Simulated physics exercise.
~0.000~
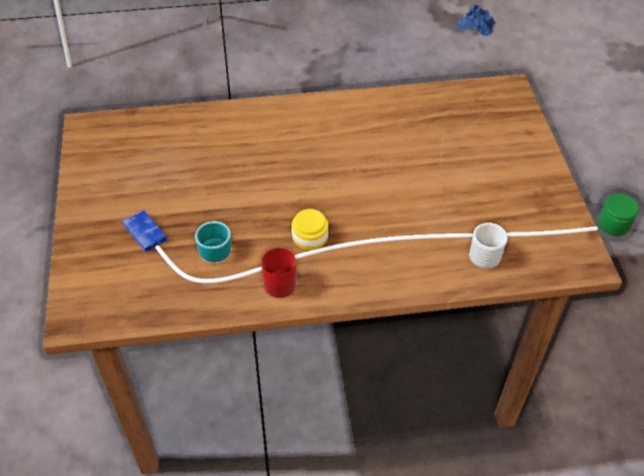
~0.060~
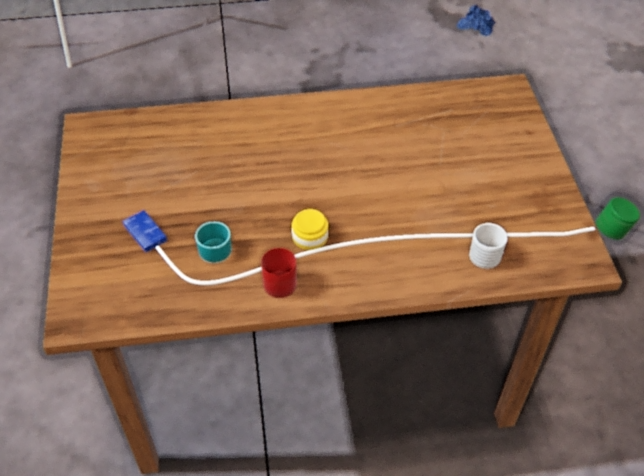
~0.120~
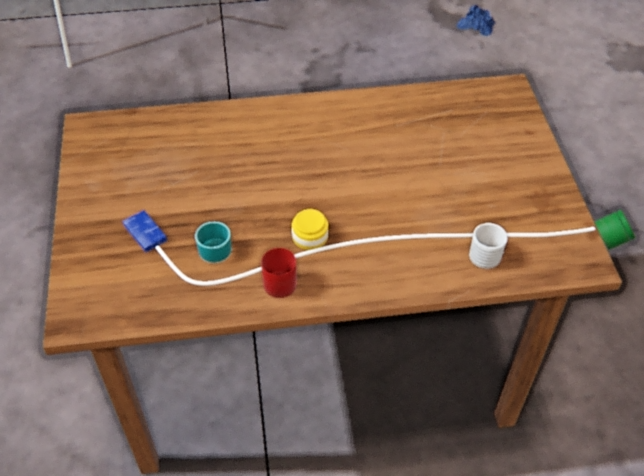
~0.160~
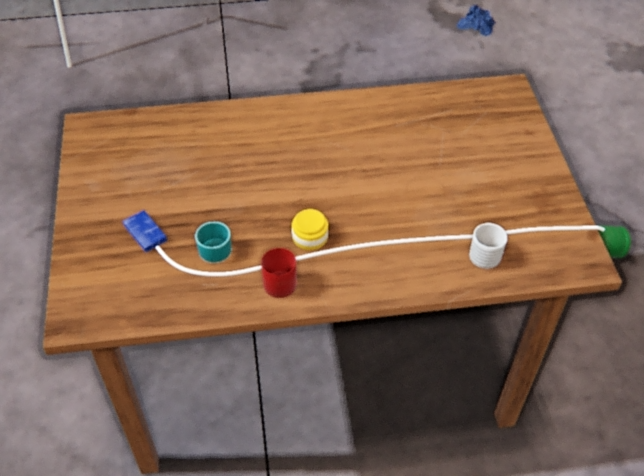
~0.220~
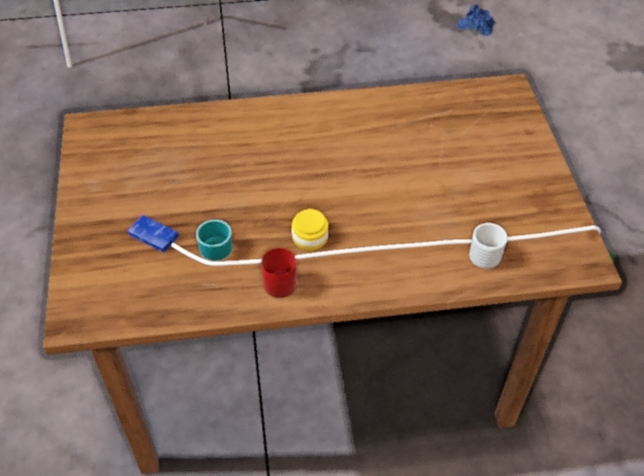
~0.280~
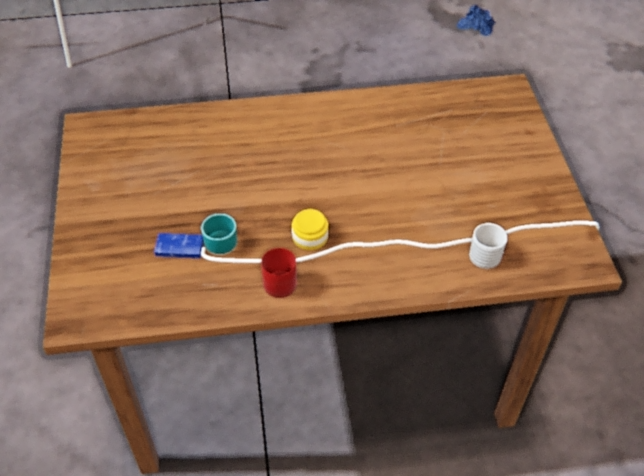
In the video, a green object attached to a white cable drops out of view beyond the right edge of a wooden table, and the cable draws the blue phone rightward against the teal mug, which shifts slightly.
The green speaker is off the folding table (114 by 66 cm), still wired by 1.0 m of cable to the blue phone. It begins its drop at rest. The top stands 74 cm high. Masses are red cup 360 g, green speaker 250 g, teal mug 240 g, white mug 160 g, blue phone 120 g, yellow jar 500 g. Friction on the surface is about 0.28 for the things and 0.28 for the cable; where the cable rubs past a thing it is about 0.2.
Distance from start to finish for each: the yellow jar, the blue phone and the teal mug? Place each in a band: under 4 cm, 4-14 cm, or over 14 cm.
One by one: The yellow jar will scarcely budge. The blue phone will go a great distance. The teal mug will go a fair distance.
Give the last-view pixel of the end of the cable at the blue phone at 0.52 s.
About (275, 262).
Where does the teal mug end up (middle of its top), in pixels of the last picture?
Check near (247, 214) - that's where it comes to rest.
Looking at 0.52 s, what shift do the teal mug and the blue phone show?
I'd say the teal mug is some 8 cm out, the blue phone some 25 cm.
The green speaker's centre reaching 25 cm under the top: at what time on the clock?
Around 0.44 seconds on the clock.
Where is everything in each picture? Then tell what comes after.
Yellow jar (310, 220); blue phone (144, 228); teal mug (213, 235); cable runs through (552, 233) (462, 236) (371, 241) (190, 278), in the first frame.
Green speaker (622, 209); cable runs through (551, 234) (369, 241) (189, 280), in the second frame.
Green speaker (615, 230); cable runs through (550, 235) (368, 241) (189, 280), in the third frame.
Green speaker (609, 242); cable runs through (560, 228) (380, 243) (197, 273), in the fourth frame.
Teal mug (214, 233); blue phone (153, 231); cable runs through (587, 229) (408, 246), in the fifth frame.
Yellow jar (310, 220); blue phone (179, 243); teal mug (219, 226); cable runs through (597, 230) (515, 229) (429, 246) (338, 248) (248, 261), in the sixth frame.
At 0.5 s, the cable's tail end at (275, 262); blue phone 27 cm off its start, teal mug 9 cm off its start, green speaker over the edge.
At 0.7 s, the cable's tail end at (345, 259); blue phone 37 cm off its start, teal mug 9 cm off its start, green speaker over the edge.
At 1.0 s, the cable's tail end at (459, 250); blue phone 61 cm off its start at (437, 251), teal mug 9 cm off its start at (247, 214), green speaker over the edge.
At 1.2 s, the cable's tail end at (488, 243); blue phone 67 cm off its start, teal mug 9 cm off its start, white mug 6 cm off its start.
At 2.4 s, the cable's tail end at (488, 243); blue phone 67 cm off its start at (465, 242), teal mug 9 cm off its start at (247, 214), yellow jar 0 cm off its start at (311, 219), white mug 6 cm off its start at (519, 239).
